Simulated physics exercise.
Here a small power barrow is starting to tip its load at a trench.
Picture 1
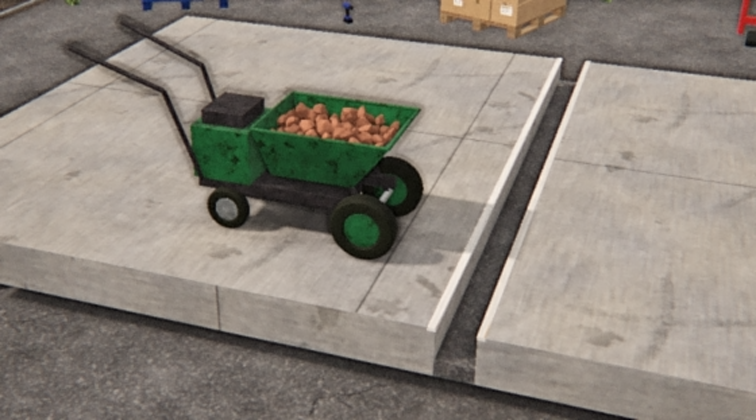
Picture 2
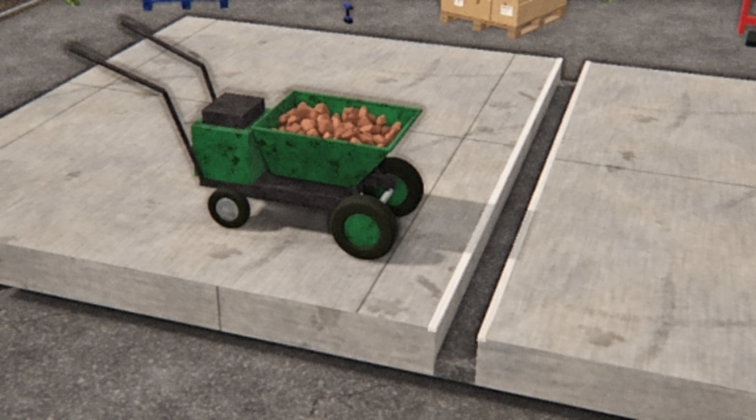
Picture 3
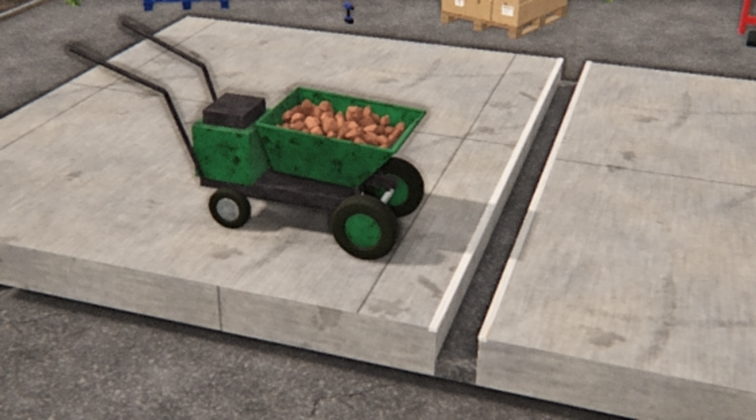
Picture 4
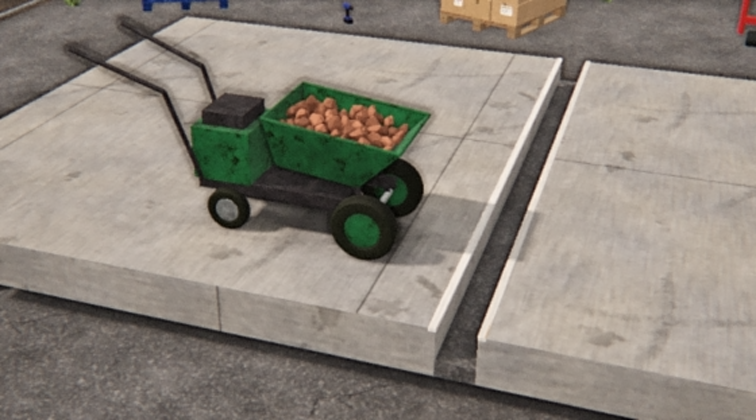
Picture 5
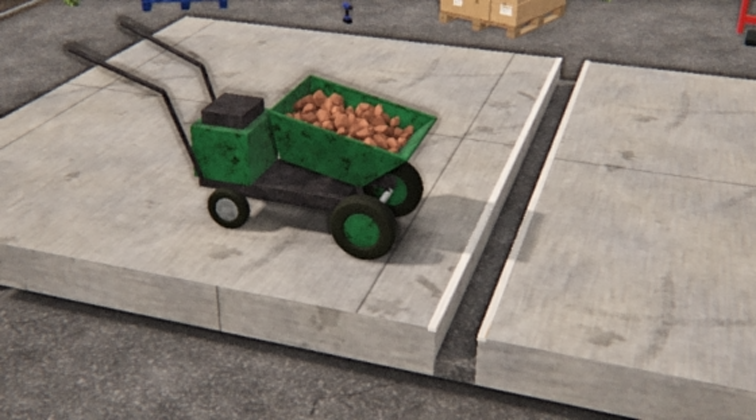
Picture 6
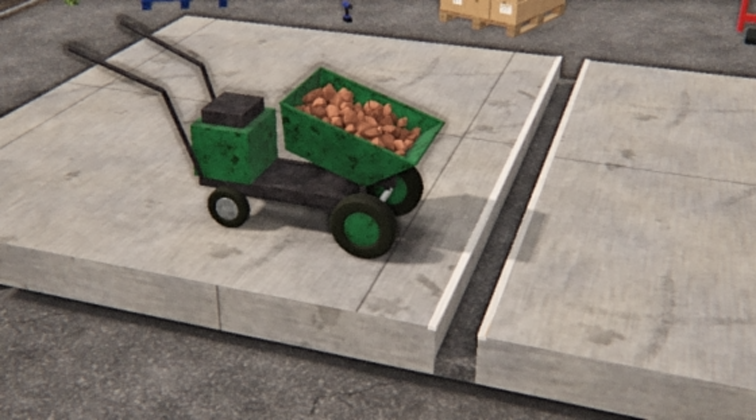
On a paved yard, seen from above at an angle, two pale concrete slabs lie side by side with a narrow dark gap between them. A green and black power barrow with long handles at the left stands on the left slab, its skip heaped with reddish-brown lumps, and boxes sit on a pallet behind. The skip, level at first, slowly tilts toward the right, its rear rising off the black chassis, while the wheels and camera stay still.
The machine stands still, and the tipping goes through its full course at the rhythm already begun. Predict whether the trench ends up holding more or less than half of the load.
The trench is left with most of the load.
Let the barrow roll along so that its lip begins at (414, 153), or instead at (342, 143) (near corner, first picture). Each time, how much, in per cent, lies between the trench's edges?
Position 1 near 40 %, position 2 near 40 %.
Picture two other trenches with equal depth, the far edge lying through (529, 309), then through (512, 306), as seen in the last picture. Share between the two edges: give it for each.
The first case gives close to 100 per cent and the second close to 90 per cent.
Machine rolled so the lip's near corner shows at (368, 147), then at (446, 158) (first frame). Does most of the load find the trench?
Respectively: The bigger portion, a smaller portion.
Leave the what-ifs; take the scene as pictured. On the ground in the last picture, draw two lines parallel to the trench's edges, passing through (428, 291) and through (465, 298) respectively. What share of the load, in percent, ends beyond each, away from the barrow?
In order: 100 per cent, then 70 per cent.
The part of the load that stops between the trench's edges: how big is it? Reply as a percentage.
Roughly 75 %.
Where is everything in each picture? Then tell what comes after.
The first picture shows lip of the skip near (388, 150), level; top of the load near (323, 124), lumps of rubble; first edge of the trench near (447, 295); far edge near (494, 304), the trench under half as wide as the skip, and about as deep as wide.
The second picture shows lip of the skip near (390, 150), level; top of the load near (324, 124).
The third picture shows lip of the skip near (395, 152), tipped barely; top of the load near (328, 122).
The fourth picture shows lip of the skip near (400, 155), tipped a little; top of the load near (319, 121).
The fifth picture shows lip of the skip near (407, 159), tipped a little; top of the load near (320, 117).
The sixth picture shows lip of the skip near (415, 164), tipped clearly; top of the load near (329, 112); first edge of the trench near (448, 294); far edge near (495, 303).
Shortly afterwards, skip tipped steeply; the whole lot in the skip.
Next, skip tipped right over; near two thirds in the skip; only a few short of the trench; near a quarter in or heaped over the trench; only a few beyond it; a little falling.
Some moments later, skip tipped right over; a little in the skip; only a few short of the trench; the bulk in or heaped over the trench; near a quarter beyond it.
In the end, skip tipped right over; only a few in the skip; only a few short of the trench; the bulk in or heaped over the trench; near a quarter beyond it.
